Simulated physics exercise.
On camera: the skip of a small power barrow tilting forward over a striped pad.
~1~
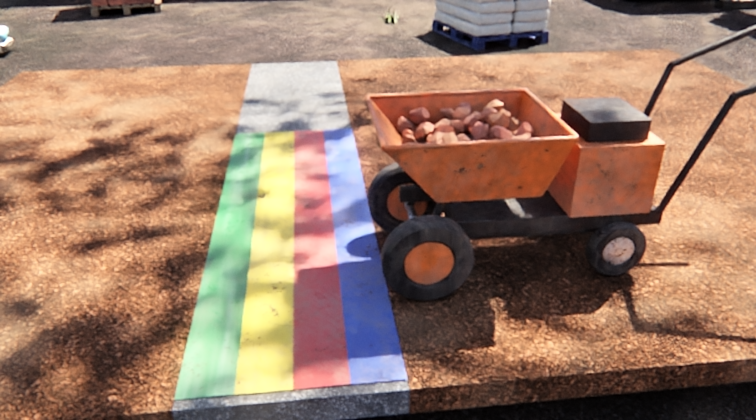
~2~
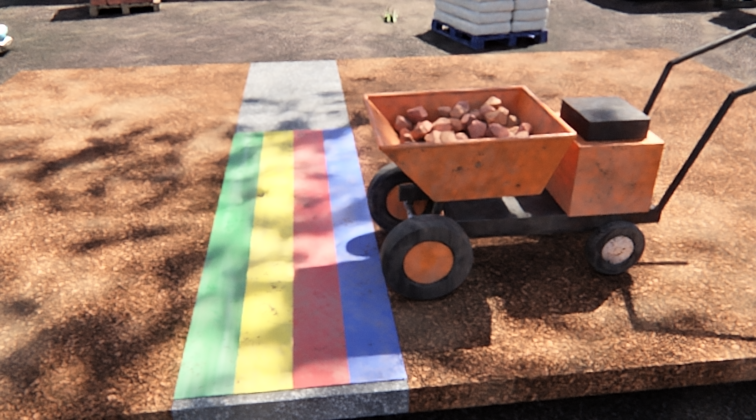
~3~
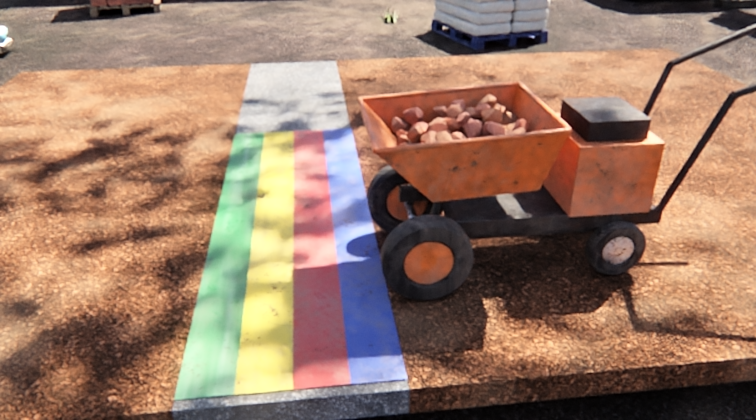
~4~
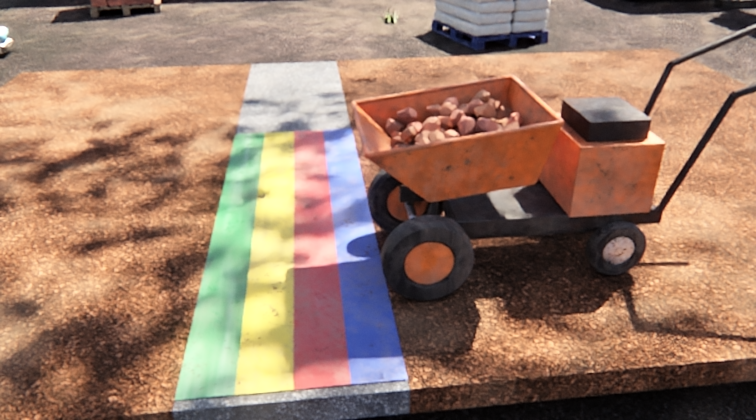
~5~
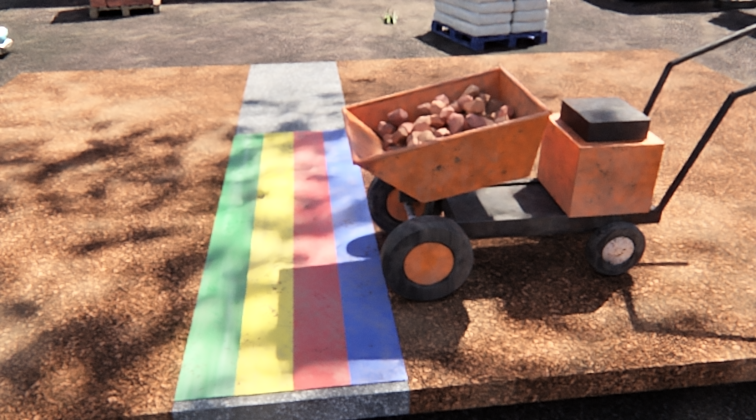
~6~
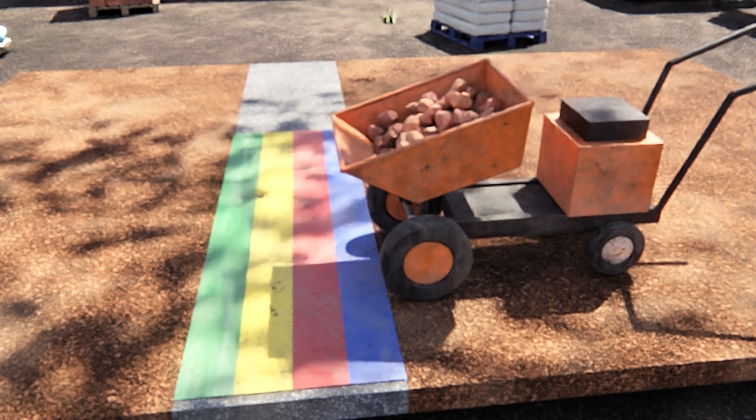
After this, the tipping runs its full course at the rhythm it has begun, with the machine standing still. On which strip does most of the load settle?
Most covered: The yellow band.
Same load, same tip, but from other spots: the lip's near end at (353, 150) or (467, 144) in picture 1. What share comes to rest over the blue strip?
Near 0 % and 30 %.
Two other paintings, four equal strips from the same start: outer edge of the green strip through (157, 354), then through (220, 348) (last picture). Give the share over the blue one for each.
About 0 and 0 per cent.
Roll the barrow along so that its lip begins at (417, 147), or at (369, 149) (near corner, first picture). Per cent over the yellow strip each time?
About 40 and 30 per cent.
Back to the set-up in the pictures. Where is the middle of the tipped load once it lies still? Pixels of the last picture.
Near (251, 264).
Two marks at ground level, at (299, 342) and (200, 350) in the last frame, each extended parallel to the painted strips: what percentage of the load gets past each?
About 80 and 10 per cent.
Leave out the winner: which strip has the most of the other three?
The runner-up: The green strip.
Just after the last frame, skip tipped steeply; every one in the skip.
A moment on, skip tipped steeply; the larger part in the skip; roughly a quarter over the yellow strip; just a few over the green strip; just a few falling.
Further on, skip tipped right over; roughly a quarter in the skip; just a few over the red strip; roughly half over the yellow strip; roughly a quarter over the green strip; about a tenth off the paint.
When it is over, skip tipped right over; about a tenth in the skip; not one over the blue strip; just a few over the red strip; roughly half over the yellow strip; roughly a quarter over the green strip; about a tenth off the paint.
